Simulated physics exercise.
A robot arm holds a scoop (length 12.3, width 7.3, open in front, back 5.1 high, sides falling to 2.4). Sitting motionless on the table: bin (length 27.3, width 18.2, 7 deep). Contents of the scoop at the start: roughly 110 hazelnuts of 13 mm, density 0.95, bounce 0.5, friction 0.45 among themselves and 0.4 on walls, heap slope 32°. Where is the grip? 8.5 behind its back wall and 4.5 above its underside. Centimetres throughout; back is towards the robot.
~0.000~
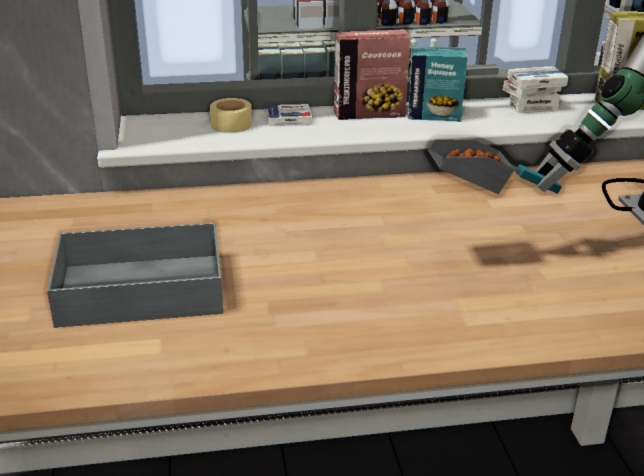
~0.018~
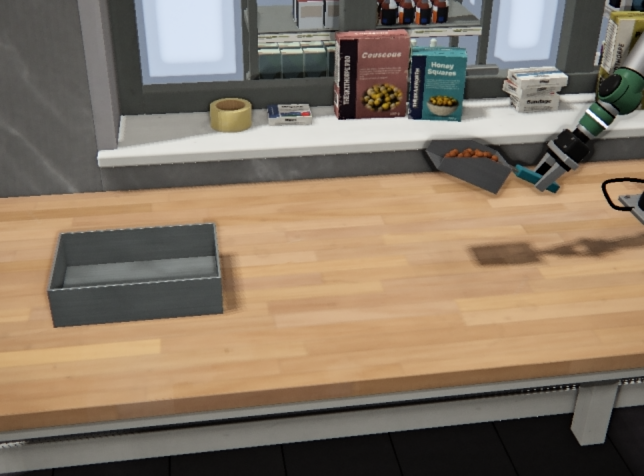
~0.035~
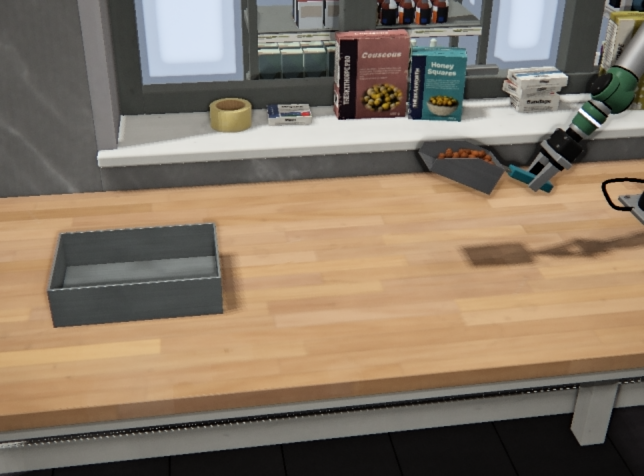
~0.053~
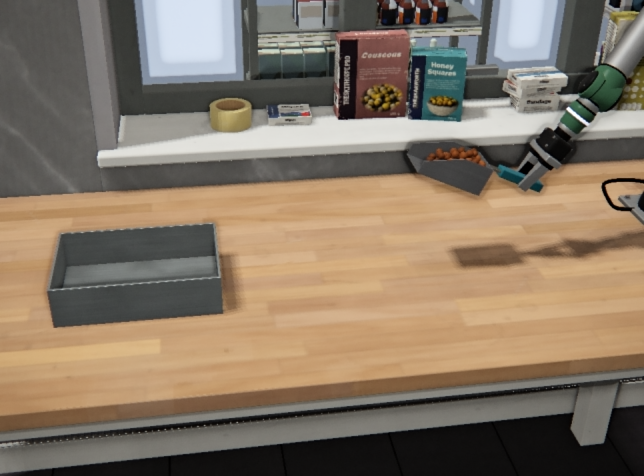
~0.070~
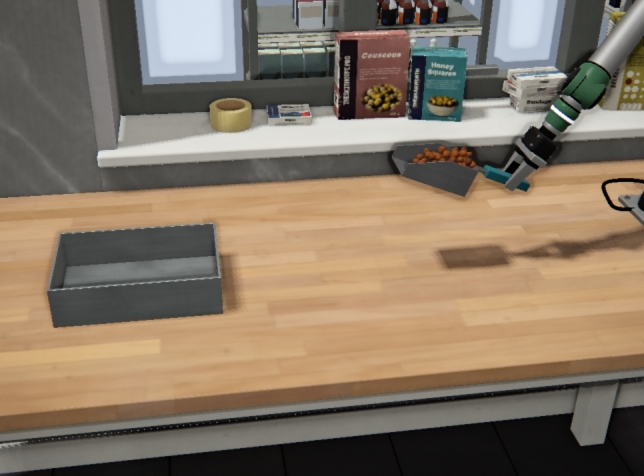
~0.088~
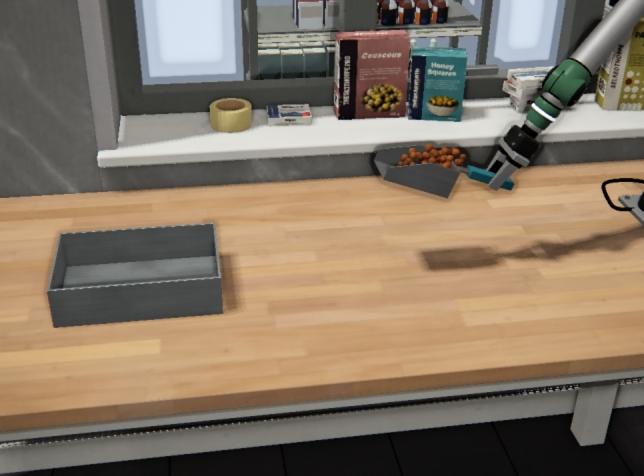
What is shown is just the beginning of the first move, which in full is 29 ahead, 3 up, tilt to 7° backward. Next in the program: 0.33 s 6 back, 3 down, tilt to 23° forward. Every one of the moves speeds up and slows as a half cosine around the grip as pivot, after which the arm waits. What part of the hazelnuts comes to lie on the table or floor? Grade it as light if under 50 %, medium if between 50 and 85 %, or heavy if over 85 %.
Grade: Light, under 50 %.
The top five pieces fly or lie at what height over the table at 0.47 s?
8 cm or thereabouts.
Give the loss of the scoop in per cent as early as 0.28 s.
Near 65 in a hundred parts have gone so far.
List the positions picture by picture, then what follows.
The first picture shows scoop floor at (469, 173), tilted 27° backward; upper third of the load around (468, 160), from x 450 to 505, top at y 150; 107 on the scoop.
The second picture shows scoop floor at (467, 173), tilted 27° backward; upper third of the load around (467, 159), from x 445 to 505, top at y 150.
The third picture shows scoop floor at (460, 174), tilted 26° backward; upper third of the load around (464, 159), from x 440 to 495, top at y 150.
The fourth picture shows scoop floor at (449, 175), tilted 25° backward; upper third of the load around (456, 158), from x 430 to 485, top at y 150.
The fifth picture shows scoop floor at (434, 177), tilted 23° backward; upper third of the load around (448, 158), from x 415 to 470, top at y 150.
The sixth picture shows scoop floor at (417, 179), tilted 21° backward; upper third of the load around (434, 158), from x 400 to 465, top at y 150; 106 on the scoop, 1 in flight or on a rim.
After 0.28 s, tilted 6° backward, highest piece 22 above the table; 40 on the scoop, 3 on the table or floor, 64 in flight or on a rim.
After 0.47 s, tilted 17° forward, highest piece 11 above the table; 71 in the bin, 24 on the table or floor, 12 in flight or on a rim.
After 0.76 s, tilted 23° forward, highest piece 3 above the table; 70 in the bin, 37 on the table or floor.
After 1.81 s, tilted 23° forward, highest piece 2 above the table; 70 in the bin, 37 on the table or floor.
At rest, 70 in the bin, 37 on the table or floor. That is 35 % on the table or floor.
